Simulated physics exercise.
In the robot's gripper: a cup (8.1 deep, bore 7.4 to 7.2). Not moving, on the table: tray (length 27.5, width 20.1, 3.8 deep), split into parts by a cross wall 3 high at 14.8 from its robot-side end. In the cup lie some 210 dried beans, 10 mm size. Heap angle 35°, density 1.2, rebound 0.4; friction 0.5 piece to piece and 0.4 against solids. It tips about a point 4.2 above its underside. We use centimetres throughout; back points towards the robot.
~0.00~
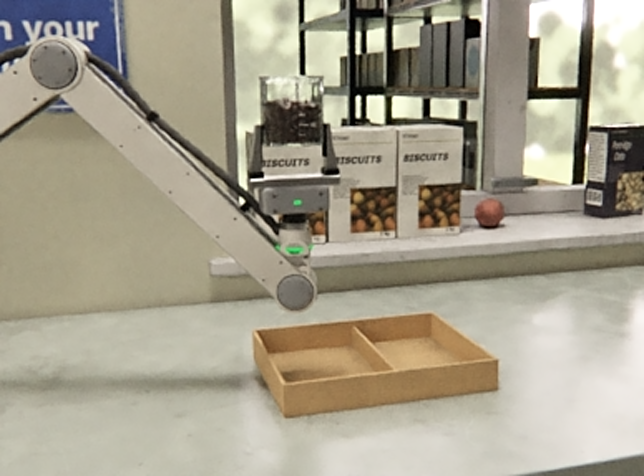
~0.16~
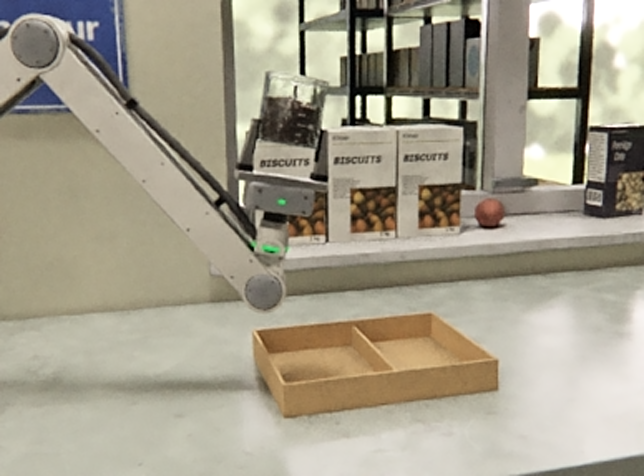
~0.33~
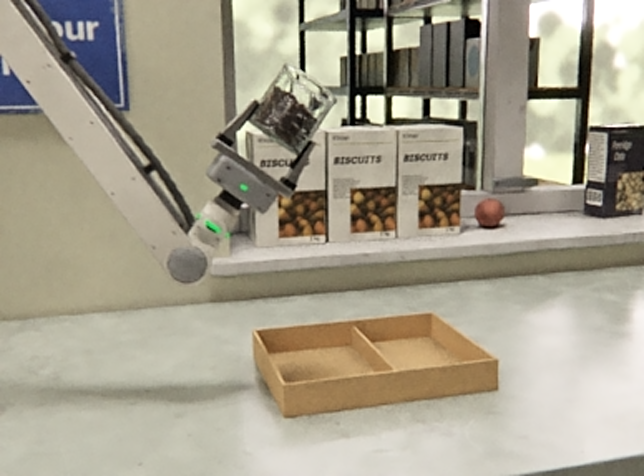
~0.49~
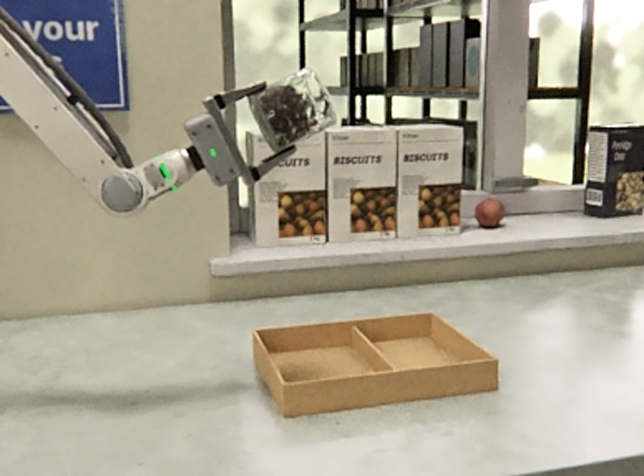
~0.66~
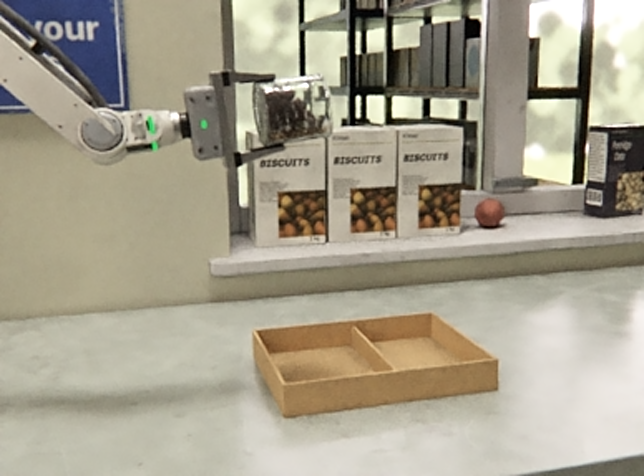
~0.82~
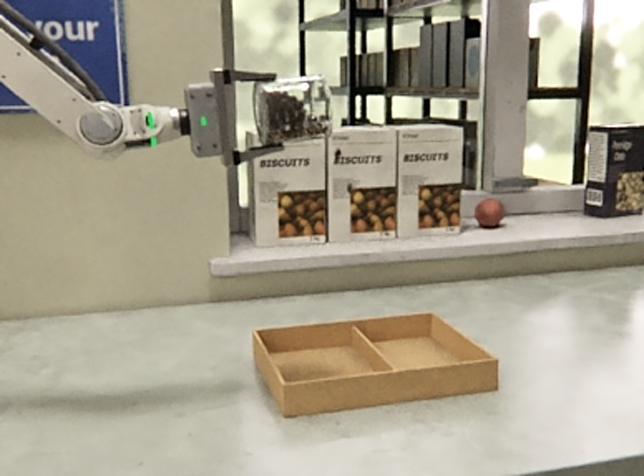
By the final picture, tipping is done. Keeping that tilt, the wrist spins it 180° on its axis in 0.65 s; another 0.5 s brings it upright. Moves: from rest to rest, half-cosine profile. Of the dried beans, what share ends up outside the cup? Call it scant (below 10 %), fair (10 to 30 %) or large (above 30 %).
Fair.
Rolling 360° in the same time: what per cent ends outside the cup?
Estimate: Near 25 %.
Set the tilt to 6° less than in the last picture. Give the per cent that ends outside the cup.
I'd say close to 5 in a hundred.
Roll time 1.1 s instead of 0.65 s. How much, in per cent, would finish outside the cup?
Then: Approx. 20 %.
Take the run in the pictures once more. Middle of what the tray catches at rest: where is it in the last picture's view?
Near pixel (396, 361).
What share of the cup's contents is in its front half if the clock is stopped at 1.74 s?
40 per cent or thereabouts.
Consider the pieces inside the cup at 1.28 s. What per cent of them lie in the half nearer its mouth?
My estimate is some 40 per cent.
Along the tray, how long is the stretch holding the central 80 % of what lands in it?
Length of tray covered: Approx. 14 cm.
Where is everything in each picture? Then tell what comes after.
The first frame shows cup middle at (292, 112), upright; upper third of the load around (290, 108), from x 265 to 320, top at y 100; 208 in the cup.
The second frame shows cup middle at (292, 112), tipped 10°; upper third of the load around (287, 109), from x 265 to 315, top at y 100.
The third frame shows cup middle at (291, 111), tipped 37°; upper third of the load around (283, 106), from x 255 to 315, top at y 90.
The fourth frame shows cup middle at (291, 111), tipped 66°; upper third of the load around (280, 101), from x 255 to 315, top at y 90.
The fifth frame shows cup middle at (291, 110), tipped 83°; upper third of the load around (276, 101), from x 260 to 325, top at y 90.
The sixth frame shows cup middle at (291, 110), tipped 85°; upper third of the load around (276, 103), from x 260 to 350, top at y 90; 206 in the cup, 2 in flight or on a rim.
By 1.28 s, tipped 85°, highest piece 38 above the table; 193 in the cup, 2 in the far-side part, 13 in flight or on a rim.
By 1.74 s, tipped 37°, highest piece 38 above the table; 174 in the cup, 17 in the far-side part, 12 in the robot-side part, 5 in flight or on a rim.
By 2.17 s, upright, highest piece 39 above the table; 174 in the cup, 20 in the far-side part, 14 in the robot-side part.
By 2.87 s, upright, highest piece 39 above the table; 174 in the cup, 20 in the far-side part, 14 in the robot-side part.
Final count, 174 in the cup, 20 in the far-side part, 14 in the robot-side part. That is 16 % outside the cup.
